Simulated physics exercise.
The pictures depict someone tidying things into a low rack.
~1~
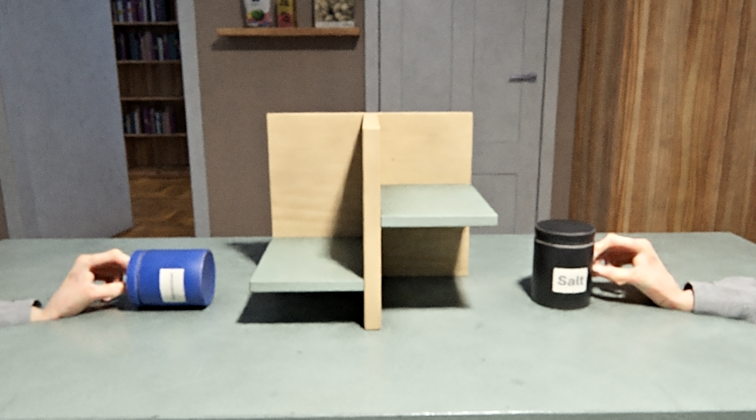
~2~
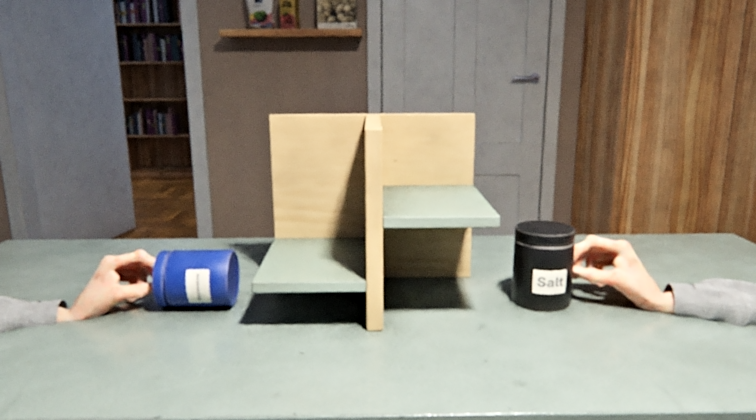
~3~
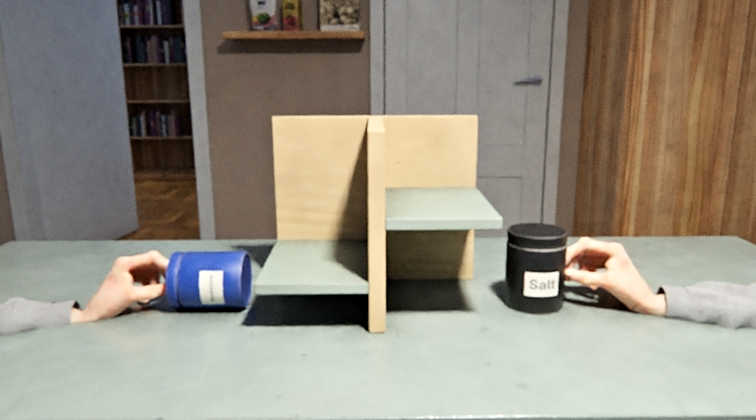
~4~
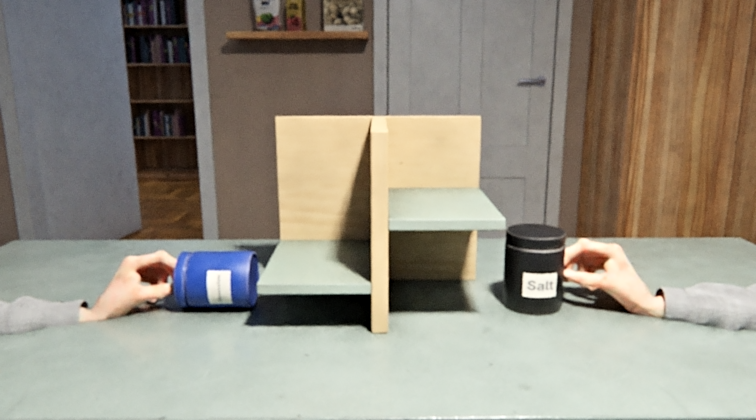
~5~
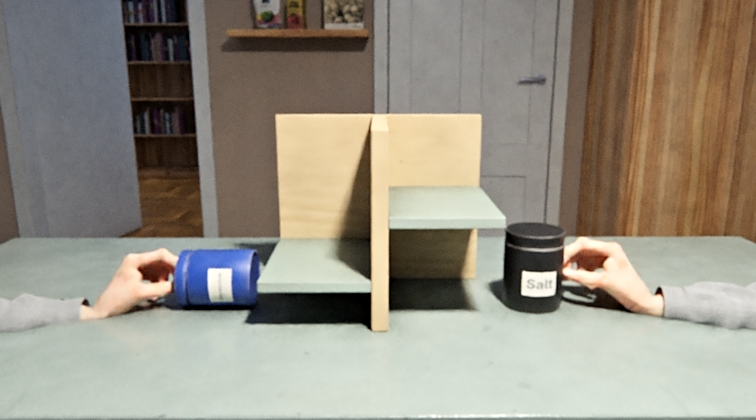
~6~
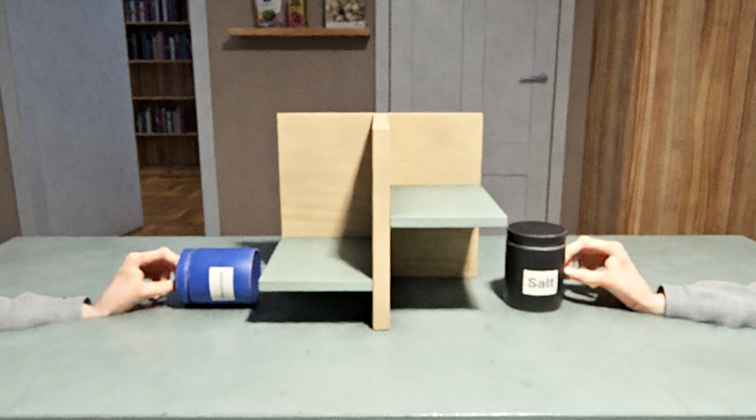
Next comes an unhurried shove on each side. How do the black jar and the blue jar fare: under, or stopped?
The black jar gets under; the blue jar is stopped.
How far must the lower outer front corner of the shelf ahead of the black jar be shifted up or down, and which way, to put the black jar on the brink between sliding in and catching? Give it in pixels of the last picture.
About 20 pixels, downward.
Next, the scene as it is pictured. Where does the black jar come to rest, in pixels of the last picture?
Resting spot: Approximately (454, 266).
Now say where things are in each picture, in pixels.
The first frame shows hands sliding the things forward; black jar (563, 263); blue jar (173, 278); shelf (371, 212).
The second frame shows hands sliding the things forward; blue jar (198, 278); shelf (374, 213).
The third frame shows hands sliding the things forward; black jar (535, 267); shelf (376, 215).
The fourth frame shows hands sliding the things forward; blue jar (218, 279); shelf (379, 216).
The fifth frame shows hands sliding the things forward; black jar (533, 267); shelf (379, 214).
The sixth frame shows hands sliding the things forward; black jar (534, 266); blue jar (221, 276); shelf (381, 213).
Then, 0.24 s past the last view, black jar sliding up to the opening near (521, 266); blue jar sliding up to the opening near (234, 276).
Then, 0.44 s past the last view, black jar part of the way in near (491, 266); blue jar stopped at the opening near (236, 276).
Then, 0.62 s past the last view, black jar all the way in near (464, 266); blue jar stopped at the opening near (236, 276).
Finally, the black jar clears the shelf, near (455, 266); the blue jar is too tall, near (236, 276).
